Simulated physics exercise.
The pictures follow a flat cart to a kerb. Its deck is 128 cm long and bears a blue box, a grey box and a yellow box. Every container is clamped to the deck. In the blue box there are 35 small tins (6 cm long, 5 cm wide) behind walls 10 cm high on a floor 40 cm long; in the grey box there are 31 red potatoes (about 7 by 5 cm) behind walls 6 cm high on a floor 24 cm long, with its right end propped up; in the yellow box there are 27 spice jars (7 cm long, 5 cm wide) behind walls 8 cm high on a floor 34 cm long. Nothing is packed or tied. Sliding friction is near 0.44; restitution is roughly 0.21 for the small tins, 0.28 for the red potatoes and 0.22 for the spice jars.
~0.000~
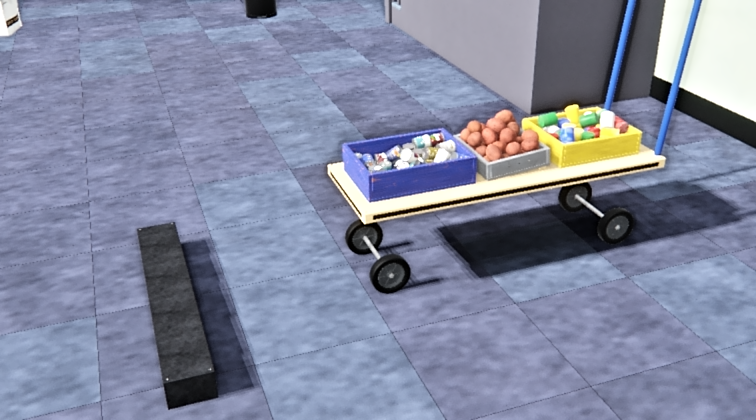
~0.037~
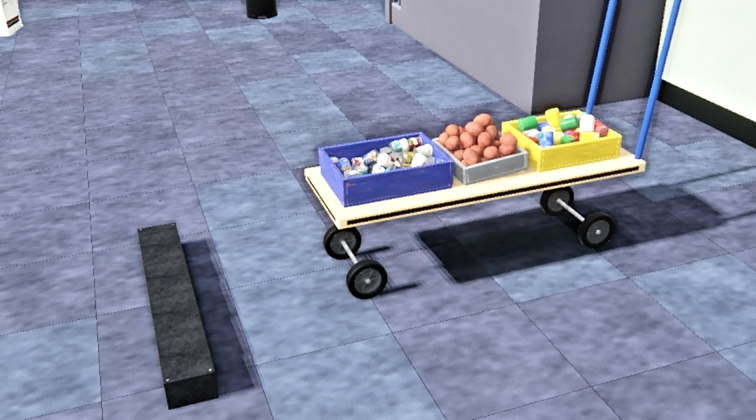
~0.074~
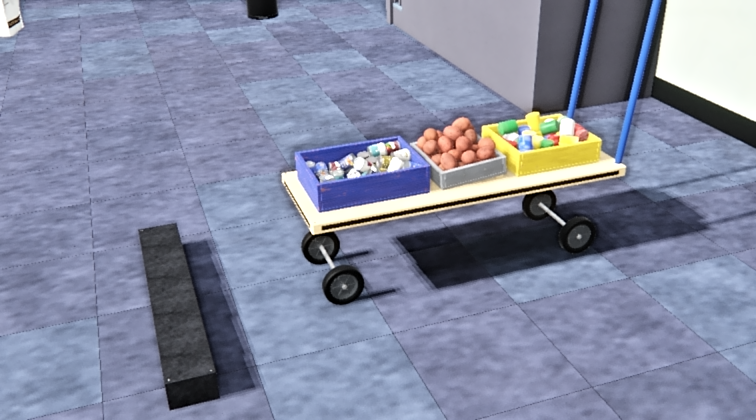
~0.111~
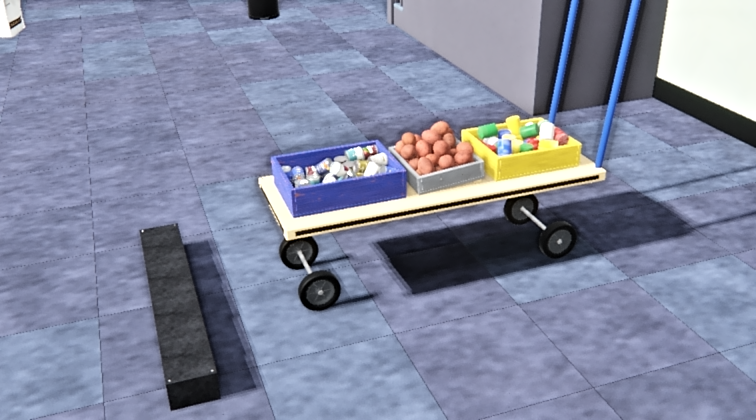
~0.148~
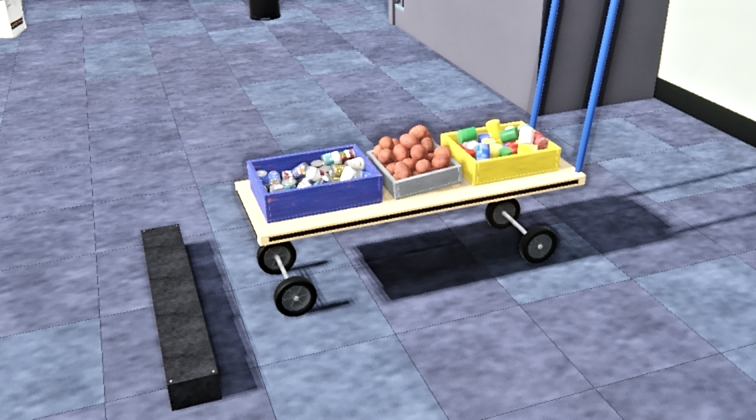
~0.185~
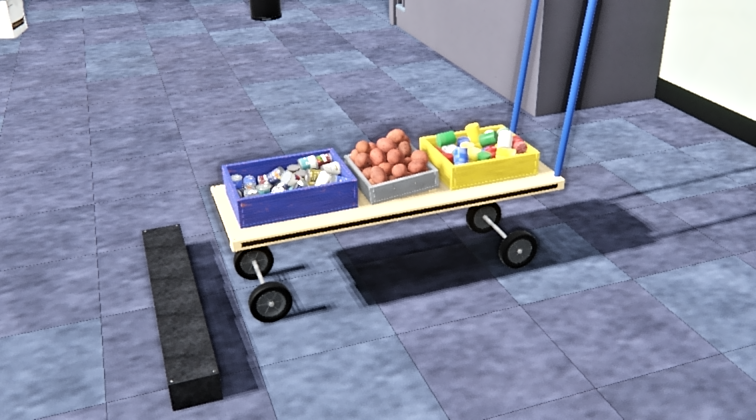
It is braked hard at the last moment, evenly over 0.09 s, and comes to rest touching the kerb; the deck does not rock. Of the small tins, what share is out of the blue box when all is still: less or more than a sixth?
Out of the blue box go less than a sixth of the small tins.
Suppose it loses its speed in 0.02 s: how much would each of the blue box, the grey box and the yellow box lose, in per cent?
Then blue box 10, grey box 50, yellow box 10 per cent.
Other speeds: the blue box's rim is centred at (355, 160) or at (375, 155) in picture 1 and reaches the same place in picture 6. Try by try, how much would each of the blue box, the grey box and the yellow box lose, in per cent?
Blue box 0 then 0, grey box 20 then 30, yellow box 0 then 0 per cent.
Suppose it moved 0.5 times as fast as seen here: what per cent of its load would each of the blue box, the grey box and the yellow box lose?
Then blue box 0, grey box 20, yellow box 0 per cent.
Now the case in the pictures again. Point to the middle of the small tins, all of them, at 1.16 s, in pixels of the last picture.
Near (229, 203).
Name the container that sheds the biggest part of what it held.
The grey box.
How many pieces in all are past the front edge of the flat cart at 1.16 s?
Roughly 2.
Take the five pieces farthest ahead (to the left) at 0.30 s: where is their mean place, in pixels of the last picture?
Around (196, 204).
After 0.20 s, braking starts.
After 0.30 s, the blue box has all 35, the grey box is down by 3 of 31 and the yellow box has all 27.
After 0.42 s, the blue box has all 35, the grey box is down by 10 of 31 and the yellow box has all 27.
After 0.65 s, the blue box is down by 2 of 35, the grey box is down by 13 of 31 and the yellow box is down by 1 of 27.
Final count (at 1.16 s), the blue box is down by 2 of 35, the grey box is down by 13 of 31 and the yellow box is down by 1 of 27. Asked share, 2 of 35, 6 per cent.
